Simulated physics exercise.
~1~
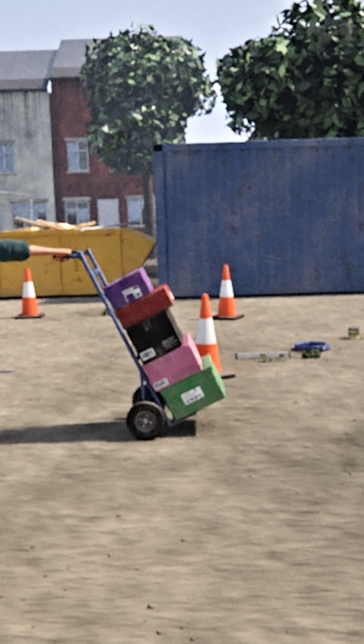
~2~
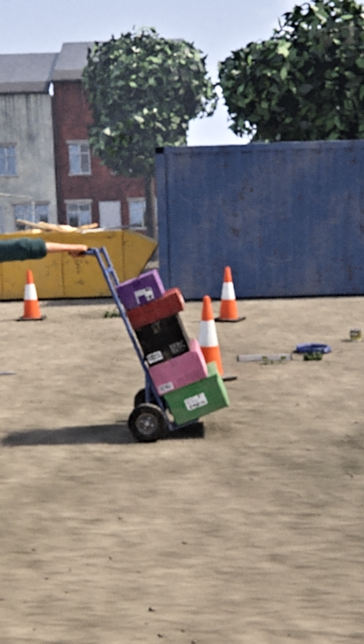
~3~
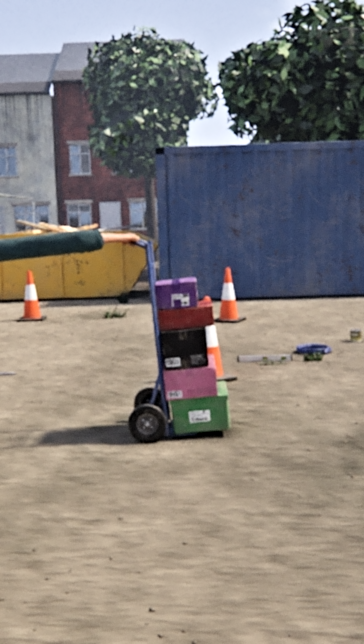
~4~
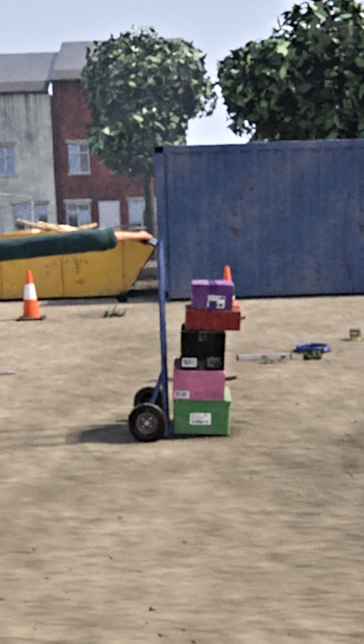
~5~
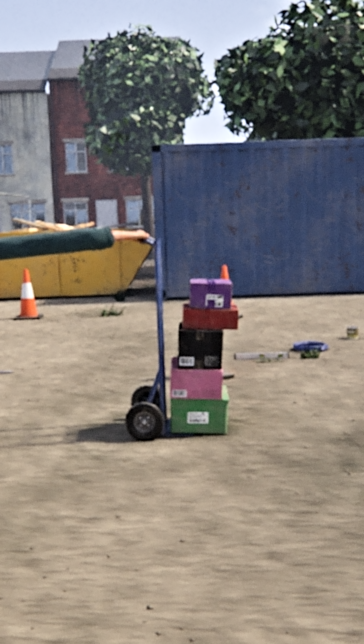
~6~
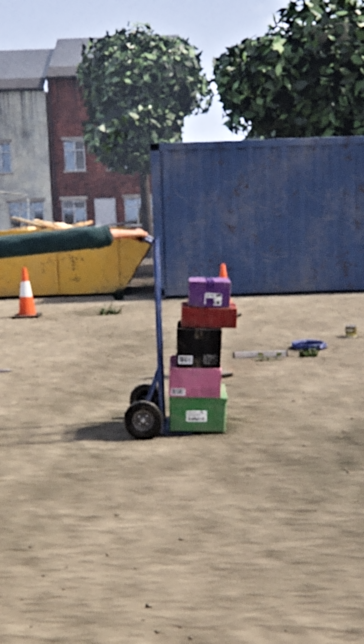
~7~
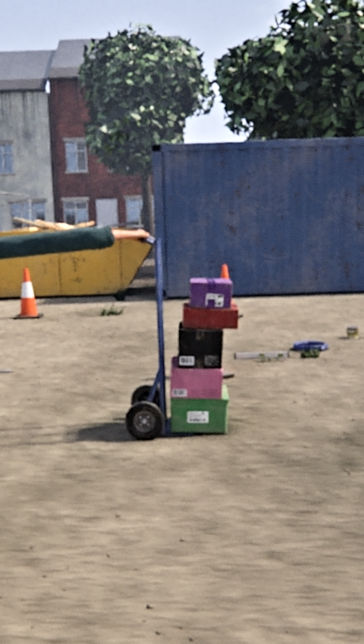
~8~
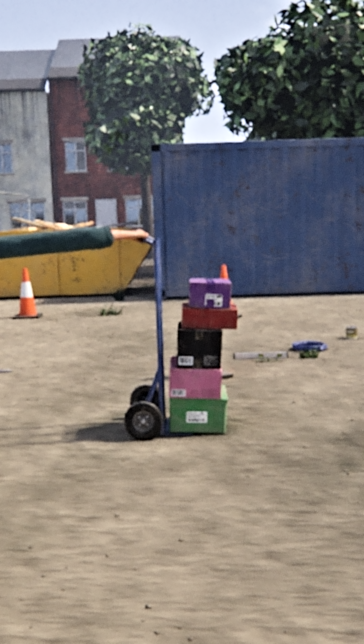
A tilted sack truck stacked with five colourful boxes was swung upright by an outstretched arm and stopped abruptly, so the purple and red boxes slid forward a little, but the whole stack stayed standing while the hand held the truck still.
